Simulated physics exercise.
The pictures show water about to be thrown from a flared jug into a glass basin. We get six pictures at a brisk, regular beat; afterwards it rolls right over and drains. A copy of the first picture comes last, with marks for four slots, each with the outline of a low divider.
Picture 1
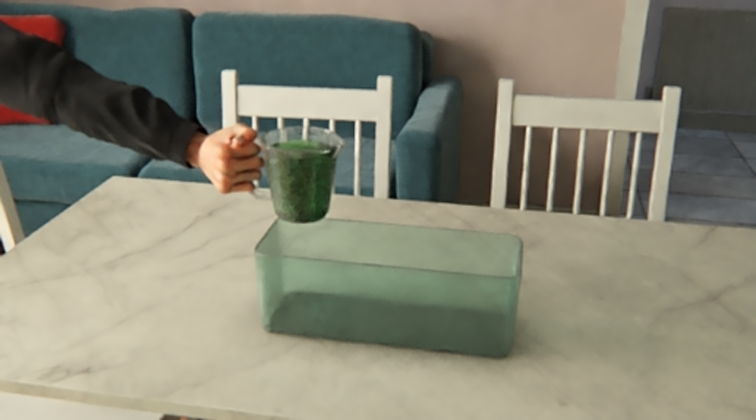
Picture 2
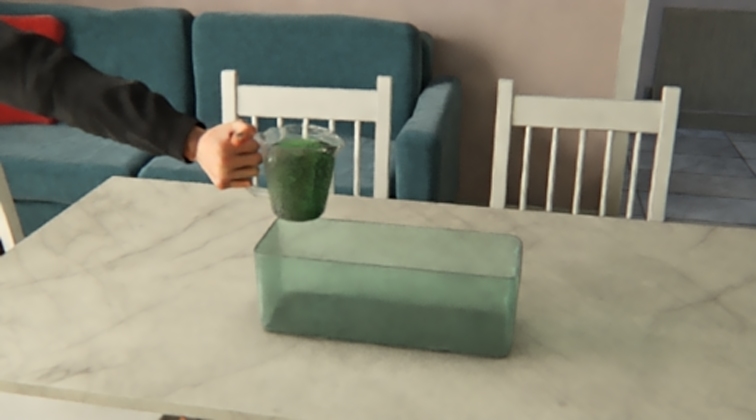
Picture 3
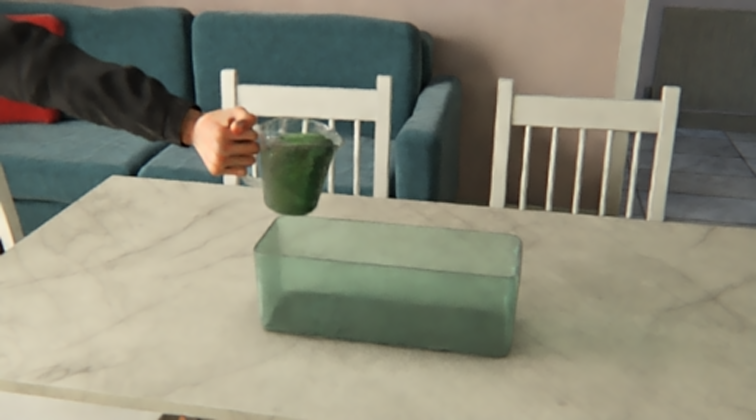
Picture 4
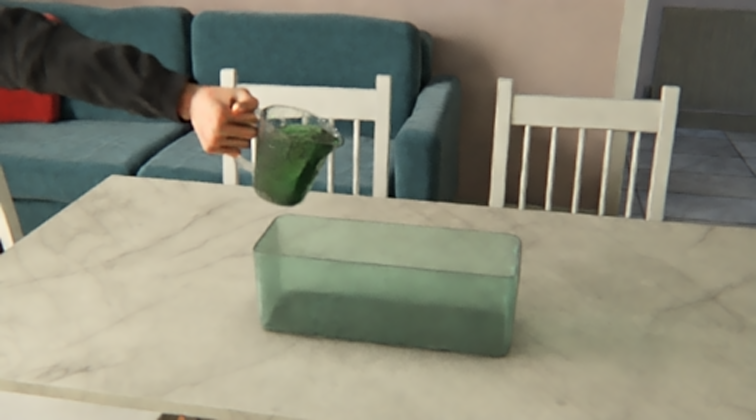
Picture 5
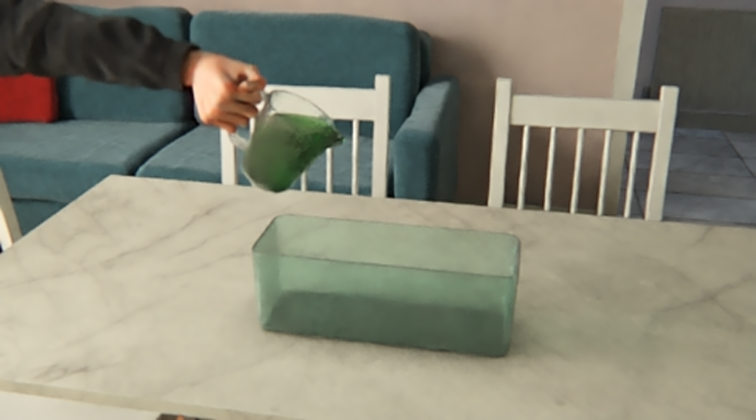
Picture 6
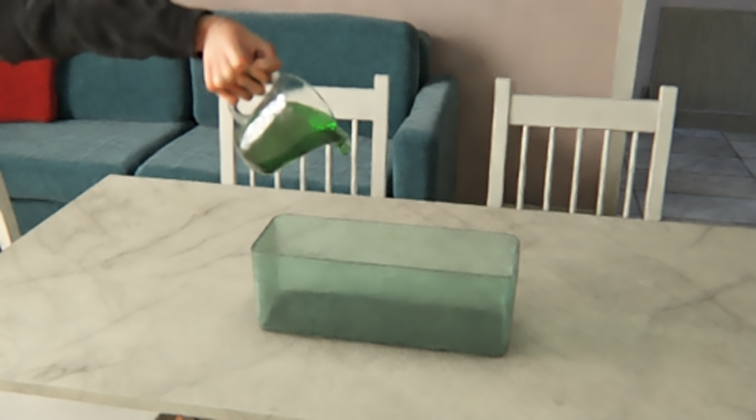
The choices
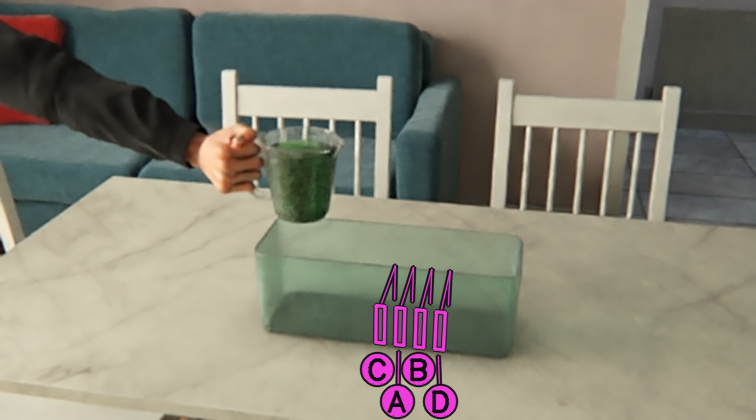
The clip opens on a hand holding a clear jug of green liquid upright above an empty glass basin on a marble table, with white chairs and a teal sofa behind. The hand gradually tilts the jug to the right, steepening the angle until the liquid just passes over the lip.
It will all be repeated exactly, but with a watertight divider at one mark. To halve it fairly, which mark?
The answer is position B.
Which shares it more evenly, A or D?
That is position A.
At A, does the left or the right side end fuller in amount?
The right side.
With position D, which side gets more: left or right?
The left one.
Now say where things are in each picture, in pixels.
Upright, lip at (345, 144); basin from (262, 327) to (511, 355); nothing has left yet, in the first picture.
Tipped about 2°, lip at (344, 144); nothing has left yet, in the second picture.
Tipped about 9°, lip at (343, 143); nothing has left yet, in the third picture.
Tipped about 19°, lip at (342, 143); nothing has left yet, in the fourth picture.
Tipped about 32°, lip at (341, 143); nothing has left yet, in the fifth picture.
Tipped about 47°, lip at (339, 142); water is over the lip, down to (346, 151), in the sixth picture.
In magenta, A at (398, 351); B at (418, 353); C at (379, 349); D at (438, 356).
If A is chosen, about 15 % ends left of the wall and 81 % right of it; 4 % is lost outside.
If B is chosen, about 54 % ends left of the wall and 43 % right of it; 3 % is lost outside.
If C is chosen, about 9 % ends left of the wall and 87 % right of it; 4 % is lost outside.
If D is chosen, about 88 % ends left of the wall and 3 % right of it; 9 % is lost outside.
